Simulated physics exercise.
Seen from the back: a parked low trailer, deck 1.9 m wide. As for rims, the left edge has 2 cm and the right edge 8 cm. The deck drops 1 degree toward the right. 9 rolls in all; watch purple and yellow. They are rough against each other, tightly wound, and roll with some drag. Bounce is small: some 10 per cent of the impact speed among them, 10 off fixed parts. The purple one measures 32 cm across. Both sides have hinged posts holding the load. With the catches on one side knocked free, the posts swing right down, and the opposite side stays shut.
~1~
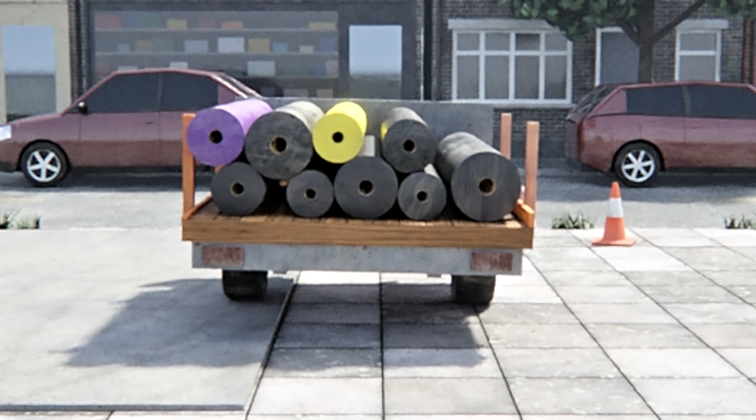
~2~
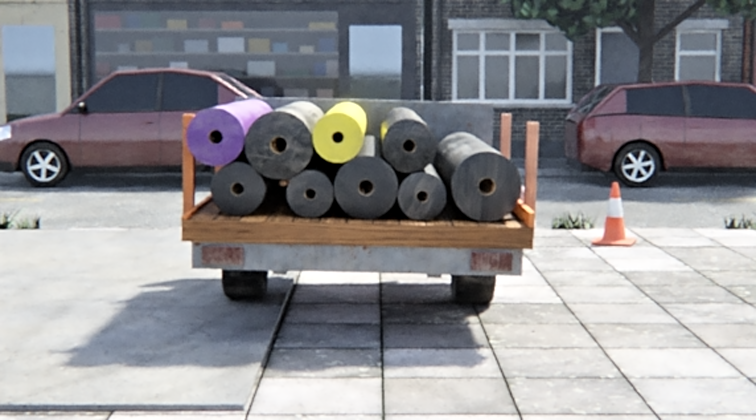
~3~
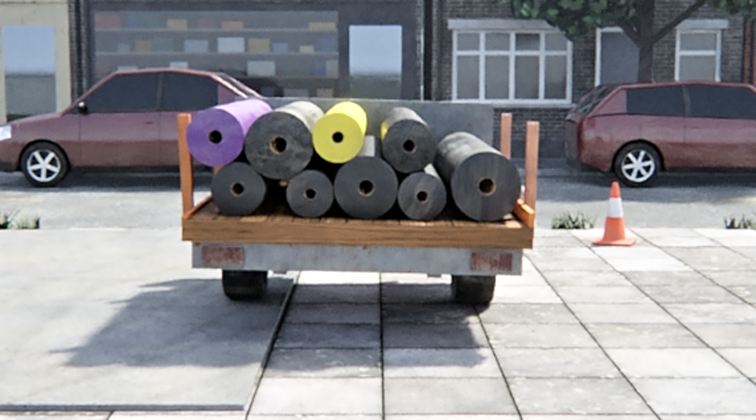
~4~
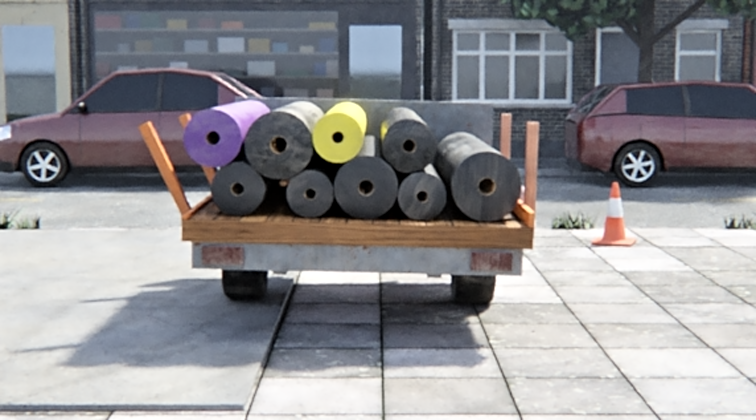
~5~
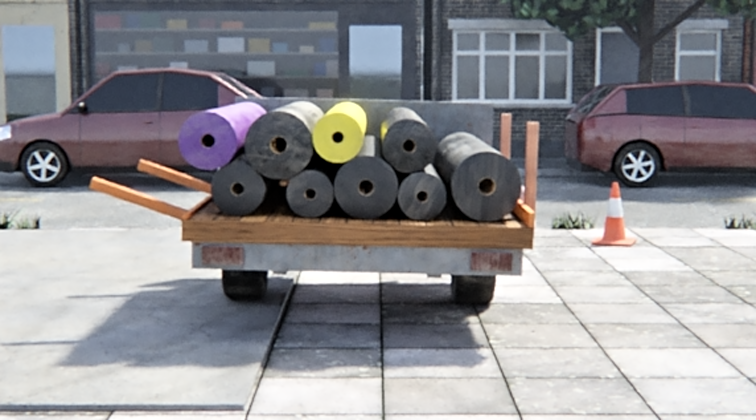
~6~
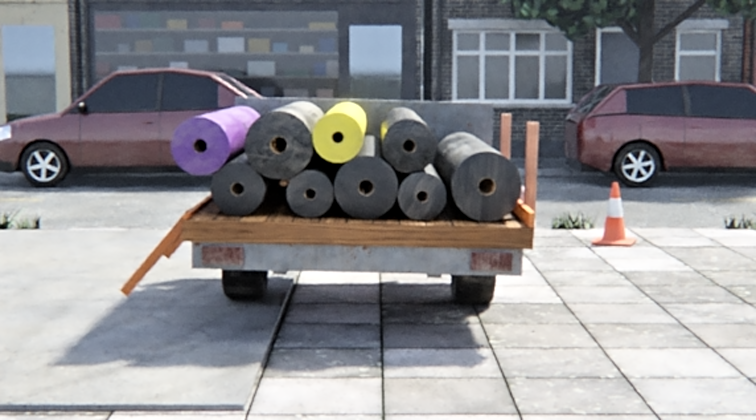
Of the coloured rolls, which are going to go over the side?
Purple: Yes; yellow: No.
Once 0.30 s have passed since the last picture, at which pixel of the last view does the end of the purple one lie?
Near (156, 198).
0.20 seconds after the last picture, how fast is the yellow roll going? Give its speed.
About 0.0 m/s.
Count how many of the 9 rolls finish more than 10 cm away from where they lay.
The number you get is 1.
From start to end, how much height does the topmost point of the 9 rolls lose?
Roughly 0 cm.
Then, 0.2 s after the last picture, purple is dropping off the left side; yellow is up on others, 80 cm from the left edge; 1 off so far.
Then, 0.3 s after the last picture, purple is dropping off the left side; no change for yellow; 1 off so far.
Then, 0.5 s after the last picture, purple is dropping off the left side; no change for yellow; 1 off so far.
At rest (2.3 s after the last picture), purple is on the ground to the left; yellow is up on others, 80 cm from the left edge; 1 off so far.
